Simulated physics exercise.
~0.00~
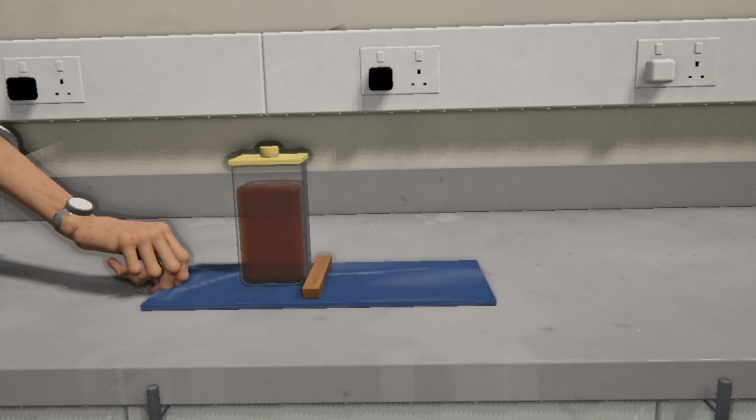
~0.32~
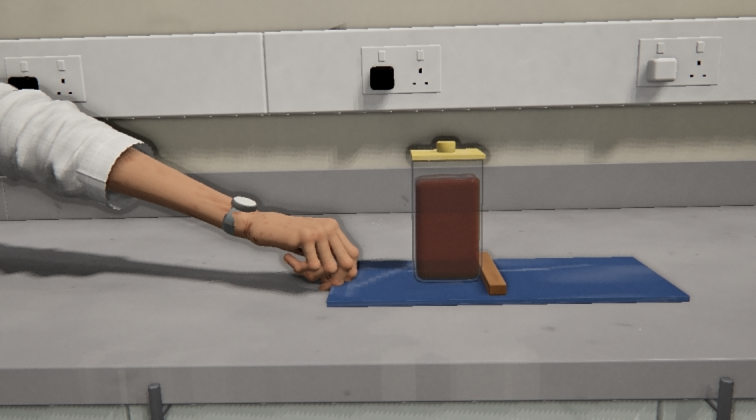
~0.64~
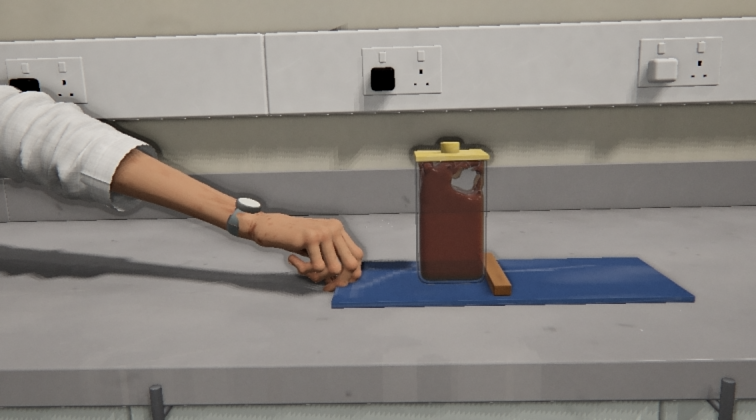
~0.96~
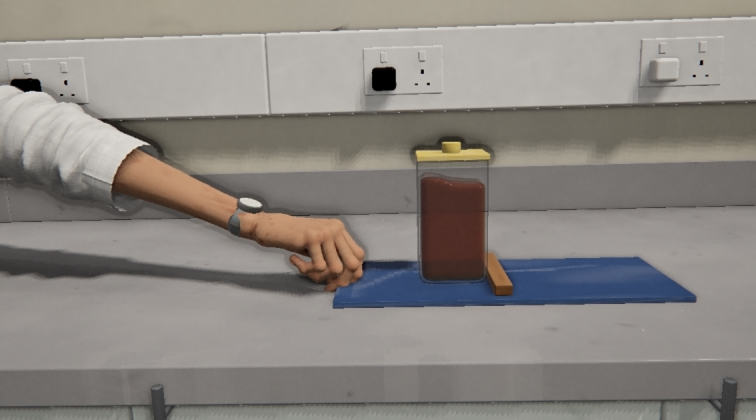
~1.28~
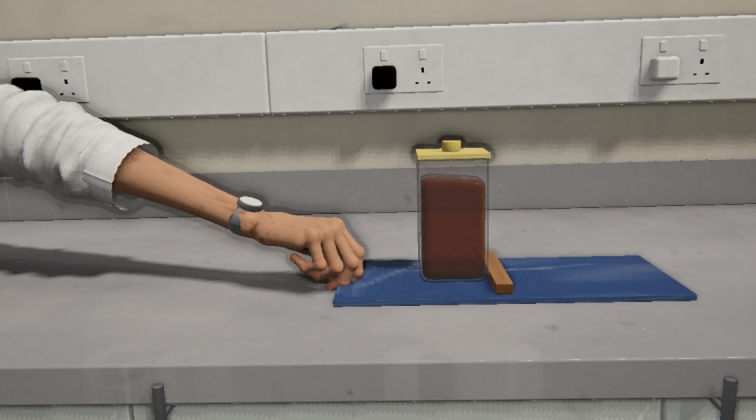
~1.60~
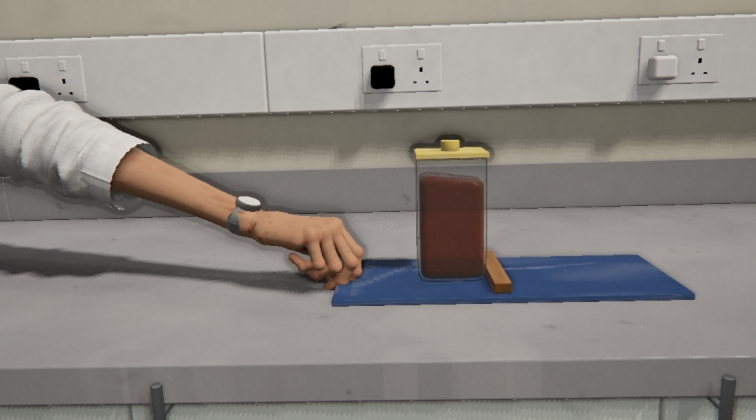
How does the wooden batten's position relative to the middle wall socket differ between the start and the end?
At the start the batten lies to the left of the middle wall socket, lower down on the counter. By the end it has travelled with the board and lies to the right of that socket.
